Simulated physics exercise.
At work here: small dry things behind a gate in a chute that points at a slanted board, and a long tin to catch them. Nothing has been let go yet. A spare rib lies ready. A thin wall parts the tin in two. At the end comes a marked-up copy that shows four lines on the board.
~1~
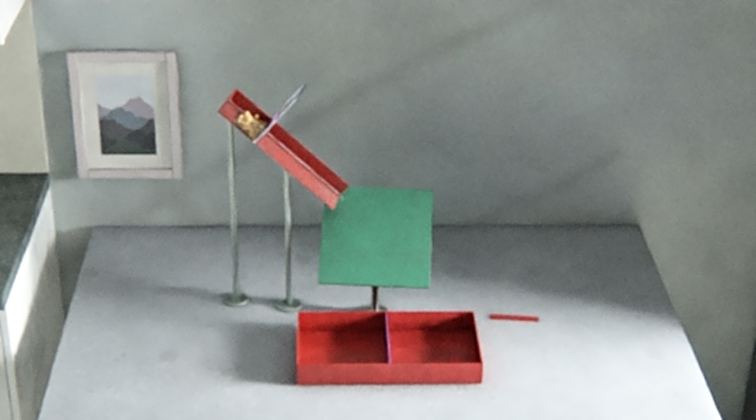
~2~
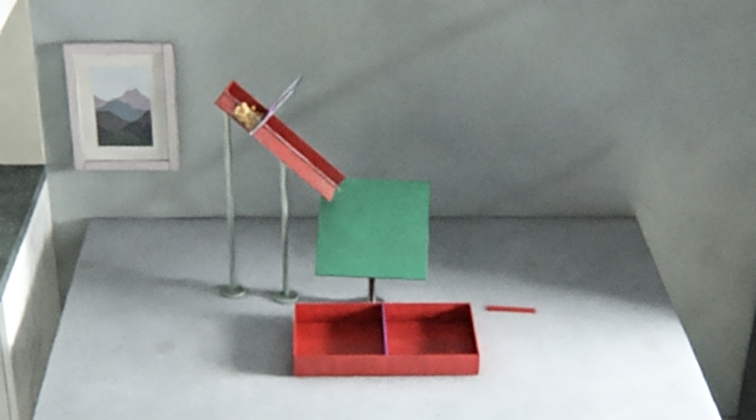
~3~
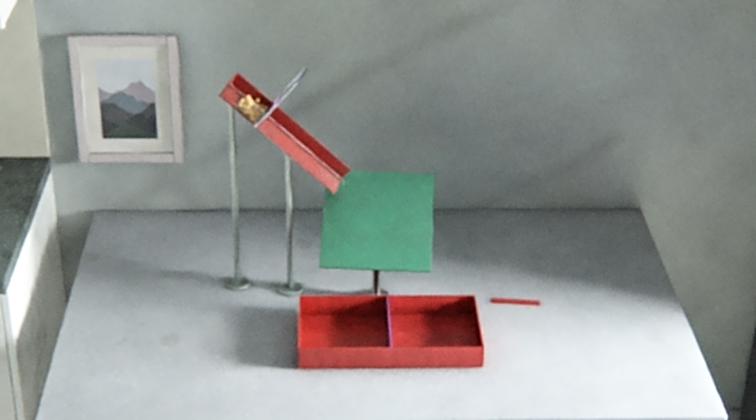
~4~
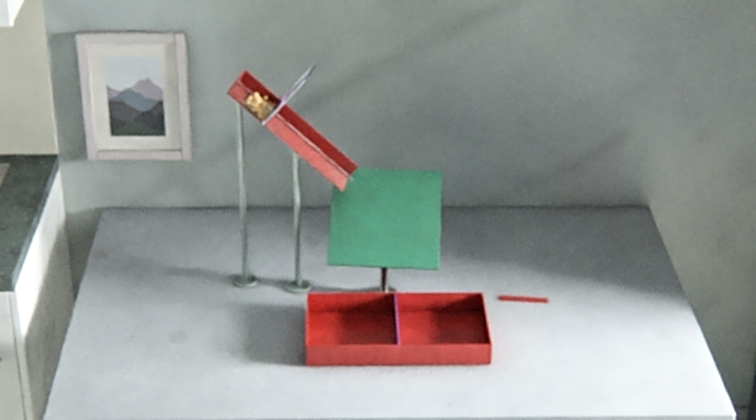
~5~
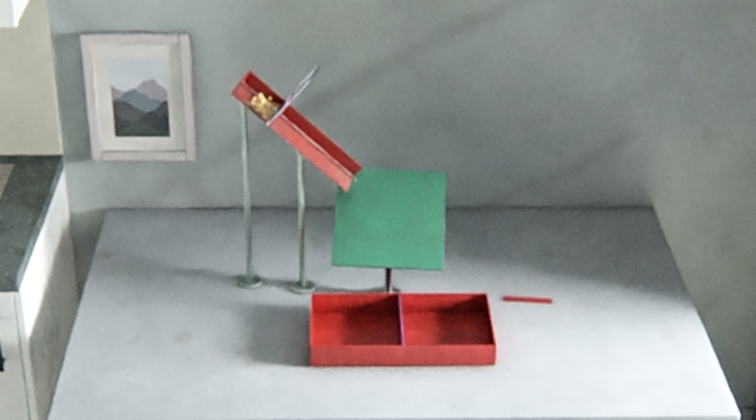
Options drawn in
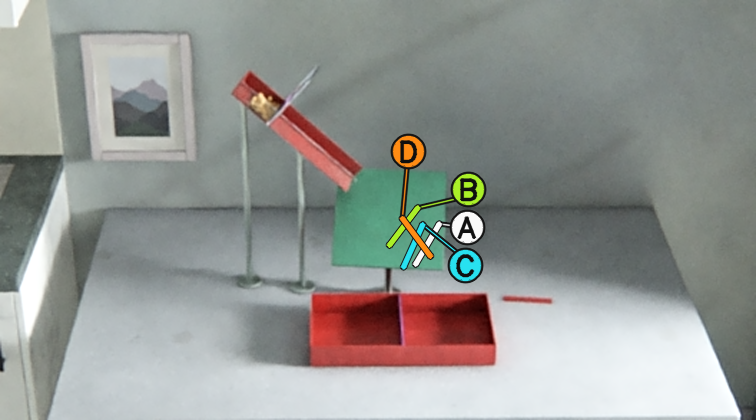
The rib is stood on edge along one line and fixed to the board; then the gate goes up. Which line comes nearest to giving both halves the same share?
A beats the others.
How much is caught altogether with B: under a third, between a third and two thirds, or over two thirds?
Line B gives over two thirds.
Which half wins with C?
The left half.
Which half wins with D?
The right half.
On the marked copy, line A from (439, 223) to (415, 264); line B from (417, 207) to (389, 245); line C from (422, 224) to (403, 267); line D from (402, 218) to (430, 256).
Choosing A, of what is caught, about half in the left half, about half in the right.
Choosing B, of what is caught, most in the left half, a small part in the right.
Choosing C, of what is caught, most in the left half, a small part in the right.
Choosing D, of what is caught, a small part in the left half, most in the right.
